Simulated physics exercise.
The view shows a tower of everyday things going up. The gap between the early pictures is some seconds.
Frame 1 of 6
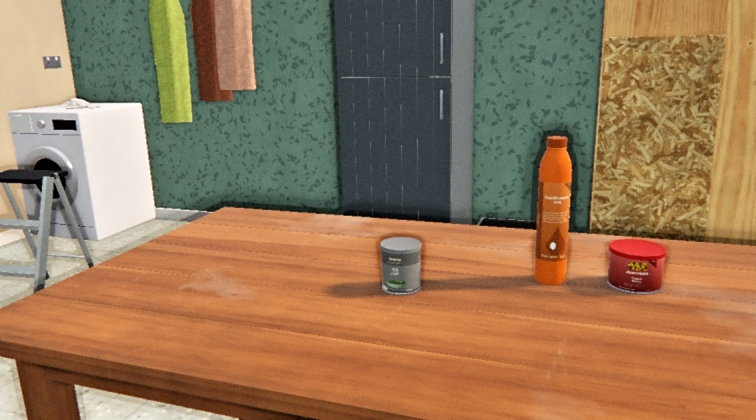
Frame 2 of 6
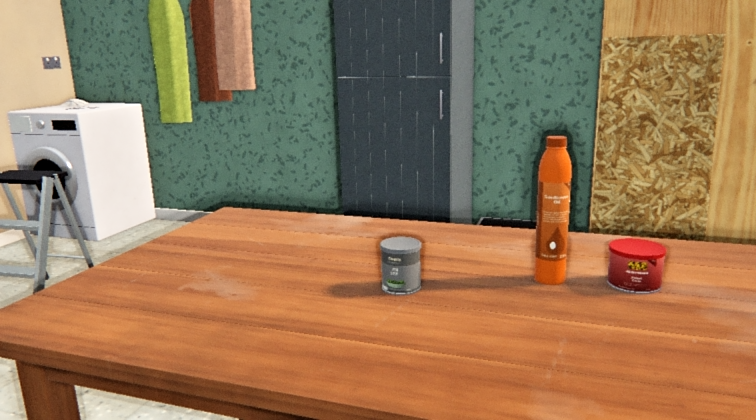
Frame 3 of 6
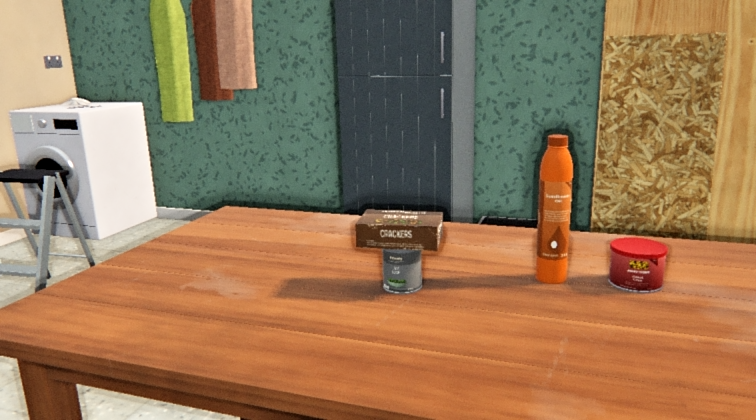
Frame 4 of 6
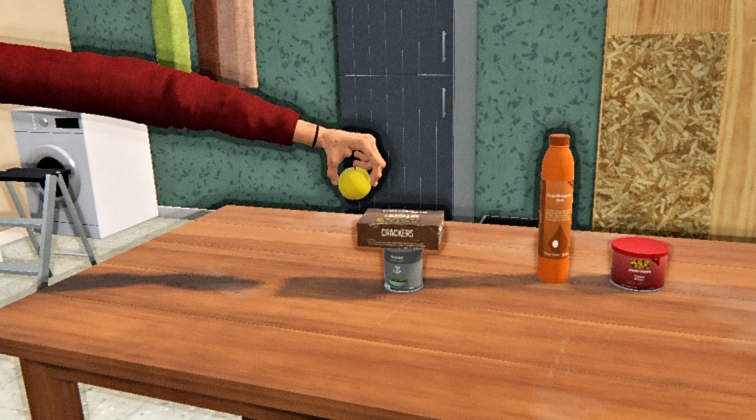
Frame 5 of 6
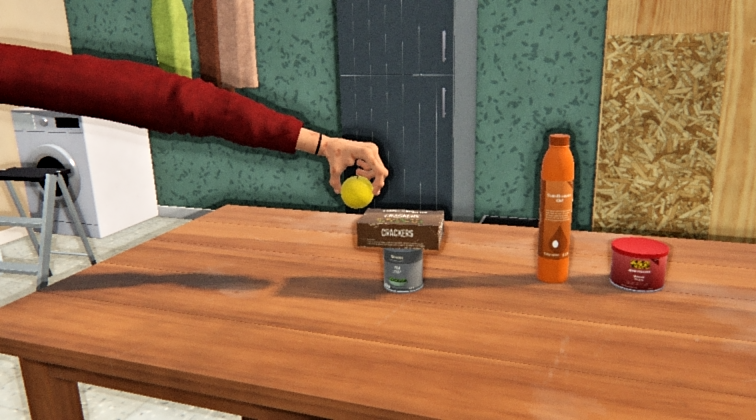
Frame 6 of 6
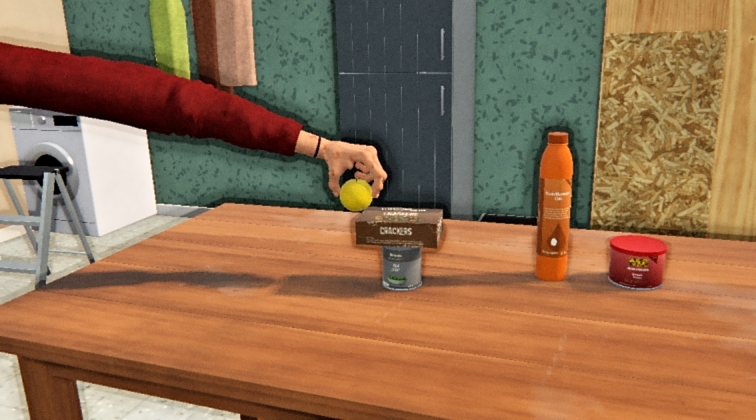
At first, a grey pot, an orange bottle and a red tub stand on a wooden table. Then a box of crackers appears on top of the grey pot, and a red-sleeved arm from the left lowers a yellow apple slightly onto the box's left end, fingers still holding it.
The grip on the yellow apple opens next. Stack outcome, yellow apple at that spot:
Unstable.
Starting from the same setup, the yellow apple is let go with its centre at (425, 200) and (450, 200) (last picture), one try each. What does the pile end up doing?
Well, the first time it stays steady, and the second time it falls over.
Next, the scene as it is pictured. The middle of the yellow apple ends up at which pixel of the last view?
I'd point to roughly (325, 259).
Then, 0.40 s past the last view, yellow apple now fallen; brown packet rocked 61° from its first pose.
Then, 0.80 s past the last view, brown packet now fallen.
Finally, fallen, brown packet and yellow apple; the other 3 still in place. Final places as the last picture's camera would see them, yellow apple near (325, 259). The pile gives way.
